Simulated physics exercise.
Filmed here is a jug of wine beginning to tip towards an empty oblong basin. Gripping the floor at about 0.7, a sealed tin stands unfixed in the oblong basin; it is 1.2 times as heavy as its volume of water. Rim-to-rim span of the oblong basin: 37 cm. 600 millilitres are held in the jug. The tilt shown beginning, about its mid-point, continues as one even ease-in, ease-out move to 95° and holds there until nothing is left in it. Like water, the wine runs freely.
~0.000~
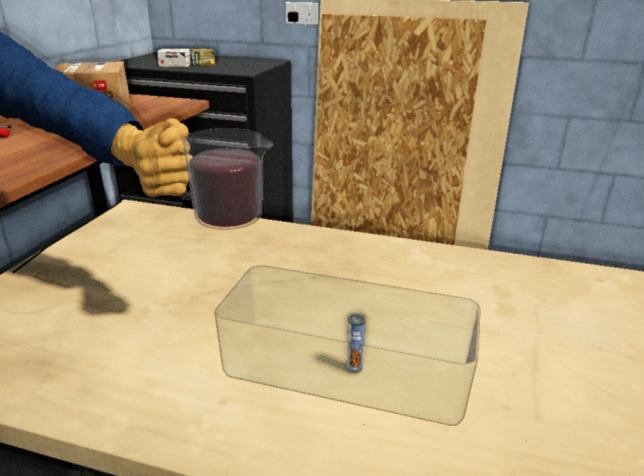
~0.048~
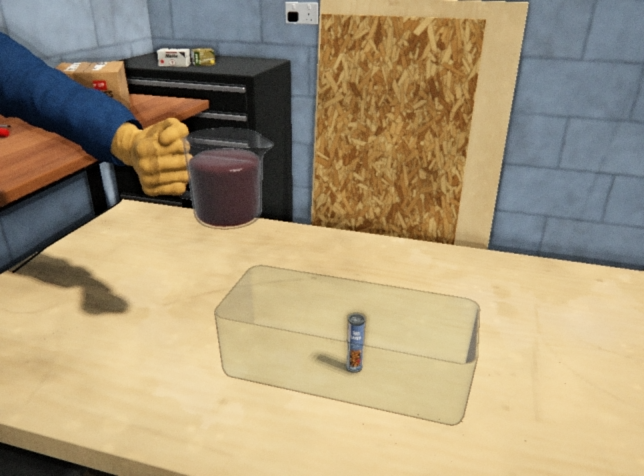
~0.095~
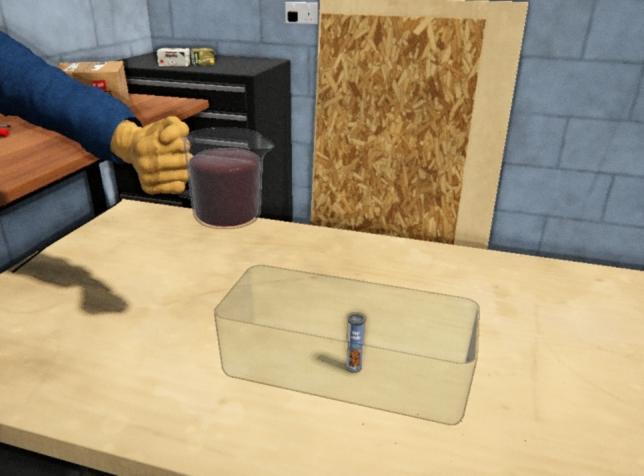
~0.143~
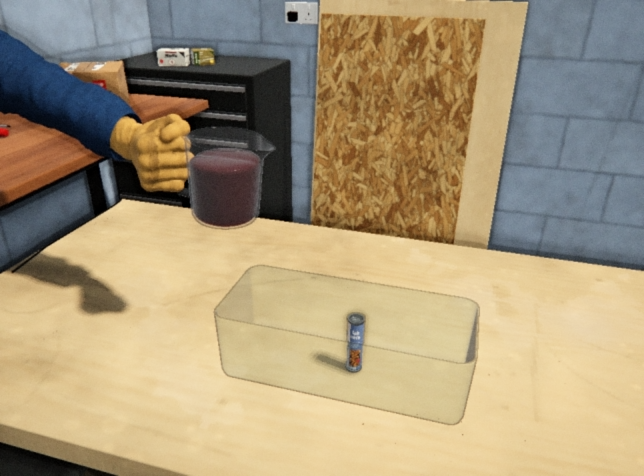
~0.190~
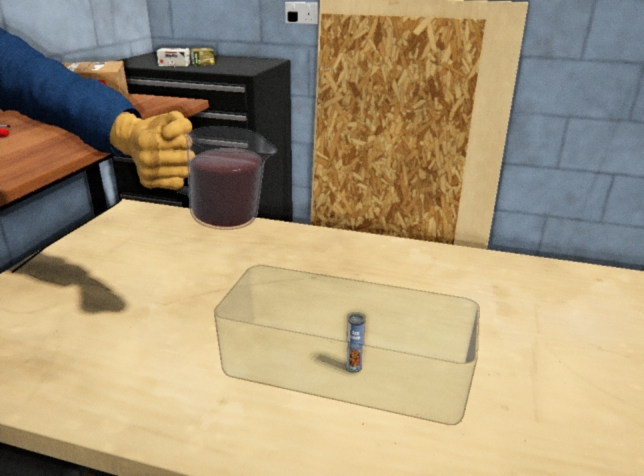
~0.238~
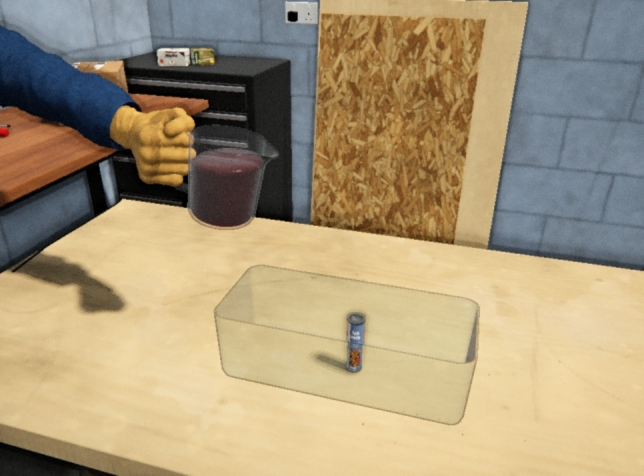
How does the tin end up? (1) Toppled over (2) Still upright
The answer is 2.
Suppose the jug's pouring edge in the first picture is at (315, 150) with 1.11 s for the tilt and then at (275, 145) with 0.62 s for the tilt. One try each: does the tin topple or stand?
First it tips over; then it stays on its base.
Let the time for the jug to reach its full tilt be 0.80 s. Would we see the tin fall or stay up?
With that tilt, the tin stays on its base.
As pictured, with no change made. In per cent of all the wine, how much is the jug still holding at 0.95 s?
Roughly 40 percent remains.
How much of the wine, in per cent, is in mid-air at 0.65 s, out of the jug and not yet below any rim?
Some 10 per cent, I reckon.
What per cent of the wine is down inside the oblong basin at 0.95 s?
Roughly 34 per cent.
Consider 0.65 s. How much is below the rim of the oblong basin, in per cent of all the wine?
0 %, more or less.
By 0.65 s the tilt is 60° and 89 per cent is still to pour; the tin stands where it began.
By 0.95 s the tilt is 90° and 39 per cent is still to pour; the tin stands where it began.
By 1.27 s the tilt is 95° and 8 per cent is still to pour; the tin stands where it began.
By 1.61 s the tilt is 95° and 1 per cent is still to pour; the tin stands where it began.
At rest the tin stands where it began.
